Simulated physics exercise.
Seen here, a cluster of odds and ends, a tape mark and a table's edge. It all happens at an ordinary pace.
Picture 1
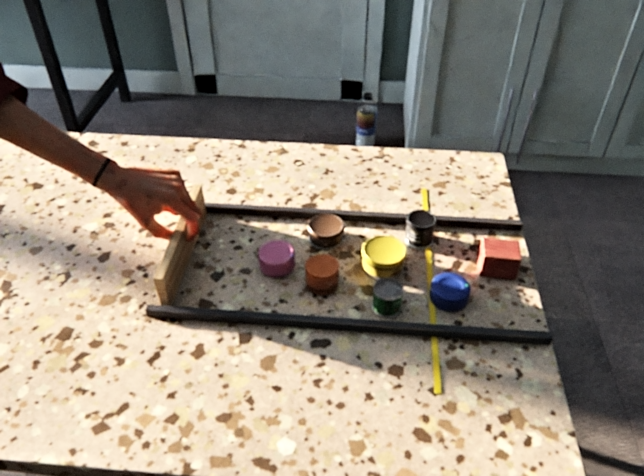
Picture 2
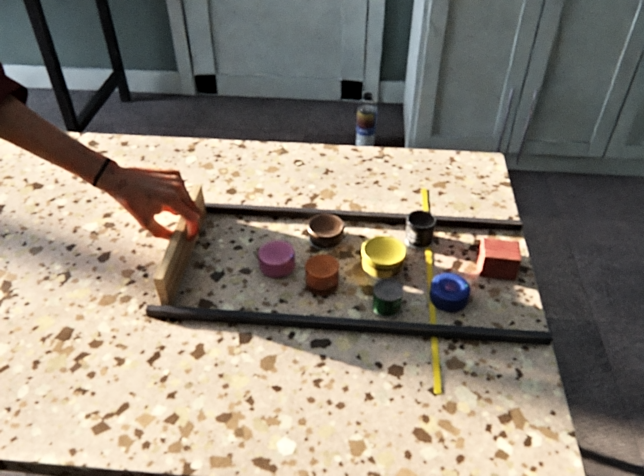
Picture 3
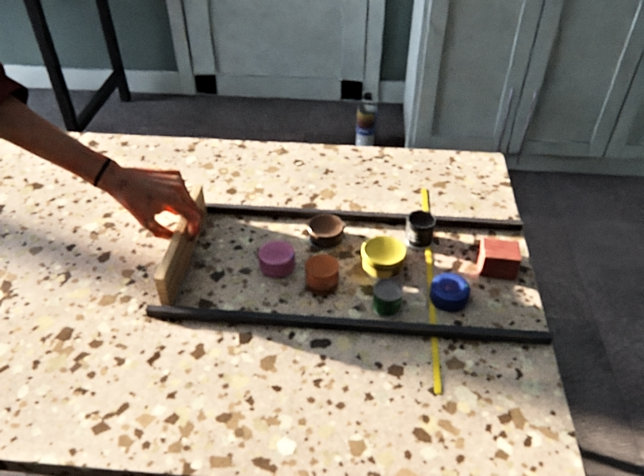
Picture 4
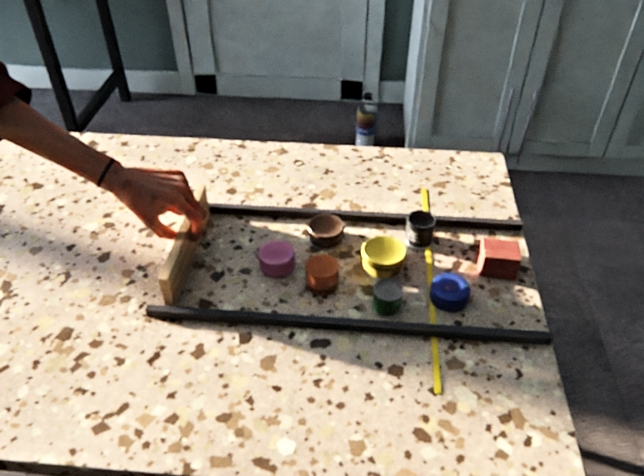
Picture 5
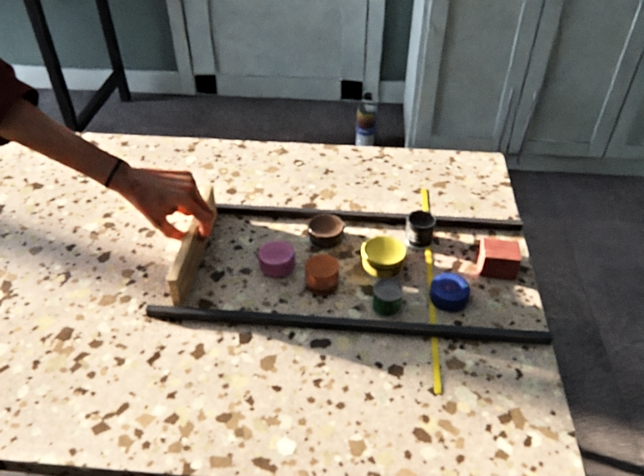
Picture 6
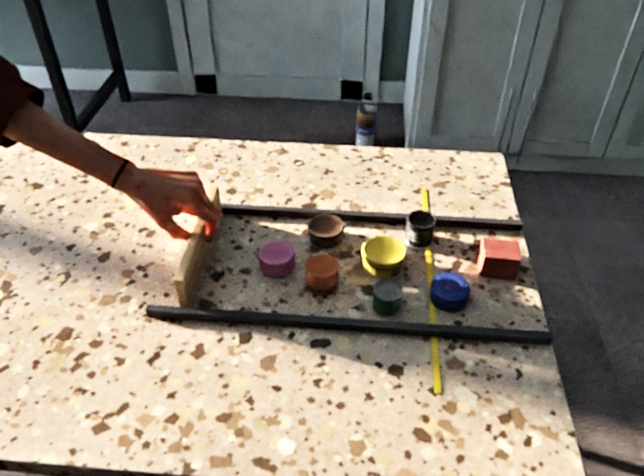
A hand slides a wooden board slightly right between two dark rails toward colourful pots.
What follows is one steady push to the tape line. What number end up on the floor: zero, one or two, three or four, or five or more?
As it turns out, the number that fall off is zero.
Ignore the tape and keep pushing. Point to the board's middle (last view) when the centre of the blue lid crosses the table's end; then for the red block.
Near (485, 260) and (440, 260).
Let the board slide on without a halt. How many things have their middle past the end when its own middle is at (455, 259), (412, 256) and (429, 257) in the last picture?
The counts: 1, 0 and 0.
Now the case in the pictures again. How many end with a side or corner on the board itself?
It touches 3.
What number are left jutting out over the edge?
The number is 1.
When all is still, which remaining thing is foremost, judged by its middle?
That is the red block.
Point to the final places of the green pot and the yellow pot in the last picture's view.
About (469, 312), and the other about (482, 255).
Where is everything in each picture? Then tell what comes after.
In the first picture, red block (499, 259); blue lid (450, 292); black tin (420, 229); board (183, 242); tape (430, 272).
In the second picture, blue lid (450, 292); pink lid (277, 259).
In the third picture, black tin (420, 230); green pot (387, 298).
In the fourth picture, red block (499, 259); brown tin (326, 232).
In the fifth picture, blue lid (450, 292); yellow pot (384, 258).
In the sixth picture, red block (499, 259); blue lid (450, 292); black tin (420, 230); board (201, 243); tape (430, 272).
Early on, none off yet; red block at rest near (499, 259); blue lid at rest near (450, 292); black tin at rest near (420, 230).
Finally, the number that fall off is zero.
